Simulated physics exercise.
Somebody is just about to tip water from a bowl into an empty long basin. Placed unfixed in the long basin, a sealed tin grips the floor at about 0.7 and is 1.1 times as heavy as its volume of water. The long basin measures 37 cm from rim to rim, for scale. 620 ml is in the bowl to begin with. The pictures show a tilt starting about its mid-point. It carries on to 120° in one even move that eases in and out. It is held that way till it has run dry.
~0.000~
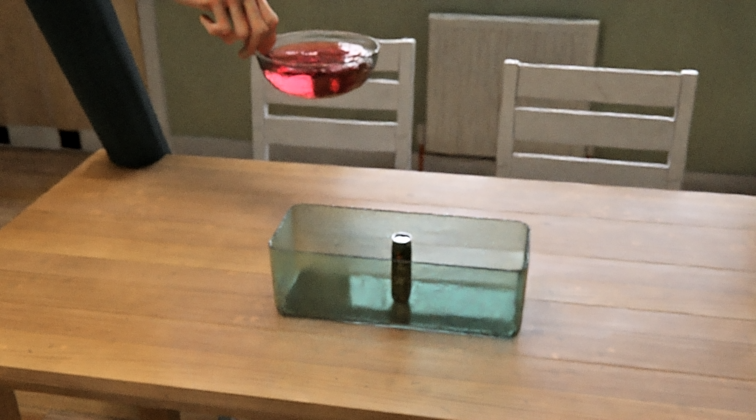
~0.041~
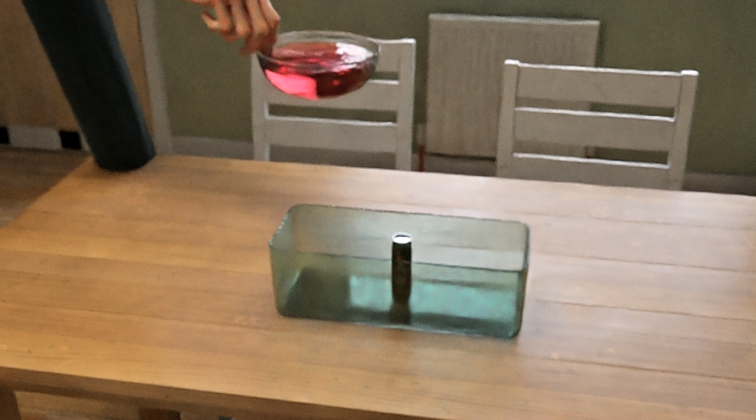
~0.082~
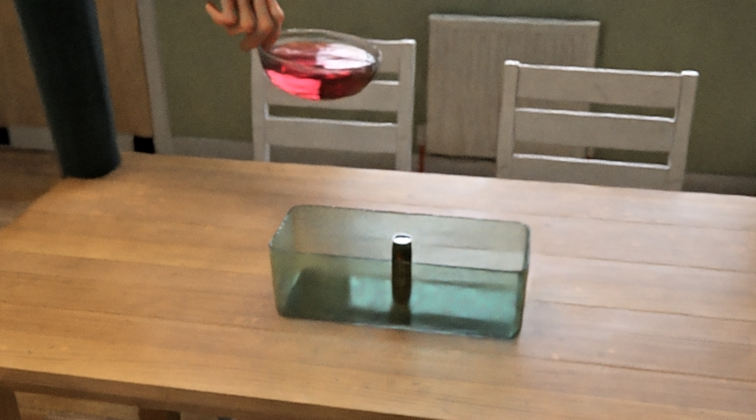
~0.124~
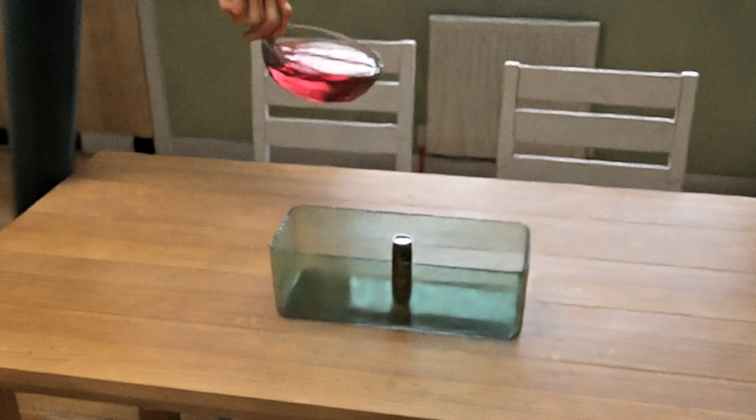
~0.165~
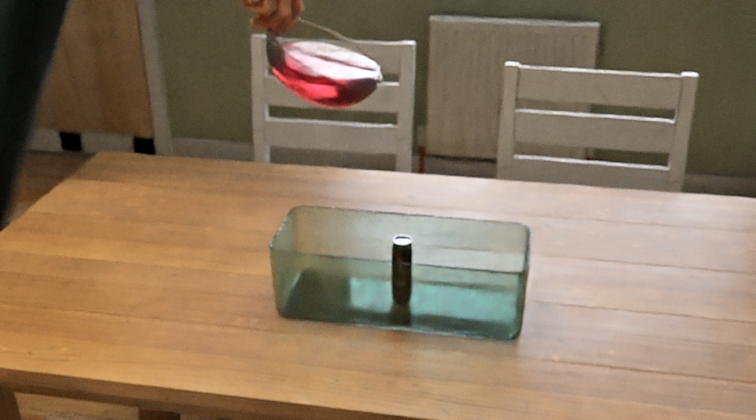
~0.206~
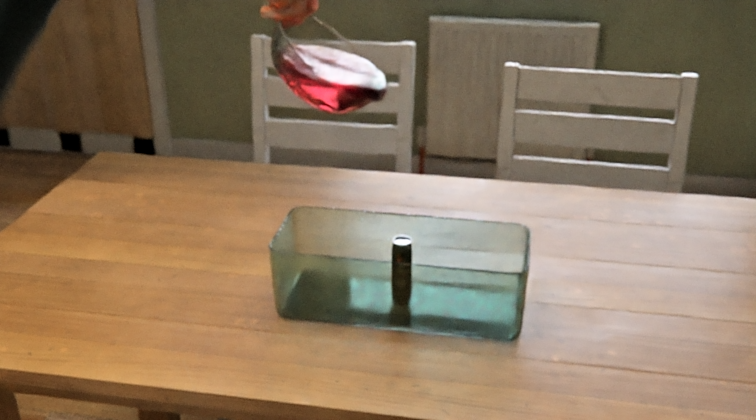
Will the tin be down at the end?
No.
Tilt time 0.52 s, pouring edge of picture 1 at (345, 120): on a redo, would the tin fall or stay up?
It tumbles.
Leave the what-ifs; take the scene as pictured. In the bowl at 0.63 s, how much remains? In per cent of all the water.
Share remaining: Approx. 0 %.
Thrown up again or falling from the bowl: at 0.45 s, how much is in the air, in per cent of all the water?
Estimate: About 68 % of all of it.
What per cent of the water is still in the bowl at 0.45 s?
Near 0 in a hundred.
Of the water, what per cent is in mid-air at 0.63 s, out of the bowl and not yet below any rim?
I'd say some 10 per cent is in the air.
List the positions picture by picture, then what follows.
The first frame shows tilt 0°; pouring edge (377, 51); surface from (264, 53) to (375, 59); the long basin's rim runs from (280, 226) to (529, 247); the tin's top is at (402, 241).
The second frame shows tilt 2°; pouring edge (378, 54); surface from (265, 52) to (375, 60).
The third frame shows tilt 7°; pouring edge (379, 60); surface from (266, 50) to (377, 64).
The fourth frame shows tilt 16°; pouring edge (381, 70); surface from (269, 48) to (379, 68).
The fifth frame shows tilt 27°; pouring edge (379, 83); surface from (273, 47) to (373, 71); 2 per cent is over the edge.
The sixth frame shows tilt 41°; pouring edge (375, 96); surface from (278, 49) to (356, 73); 10 per cent is over the edge.
After 0.45 s the tilt is 115° and 0 per cent is still to pour; the tin stands where it began.
After 0.63 s the tilt is 120° and 0 per cent is still to pour; the tin stands where it began.
After 0.82 s the tilt is 120° and 0 per cent is still to pour; the tin stands where it began.
After 1.02 s the tilt is 120° and 0 per cent is still to pour; the tin stands where it began.
In the end the tin stands where it began.
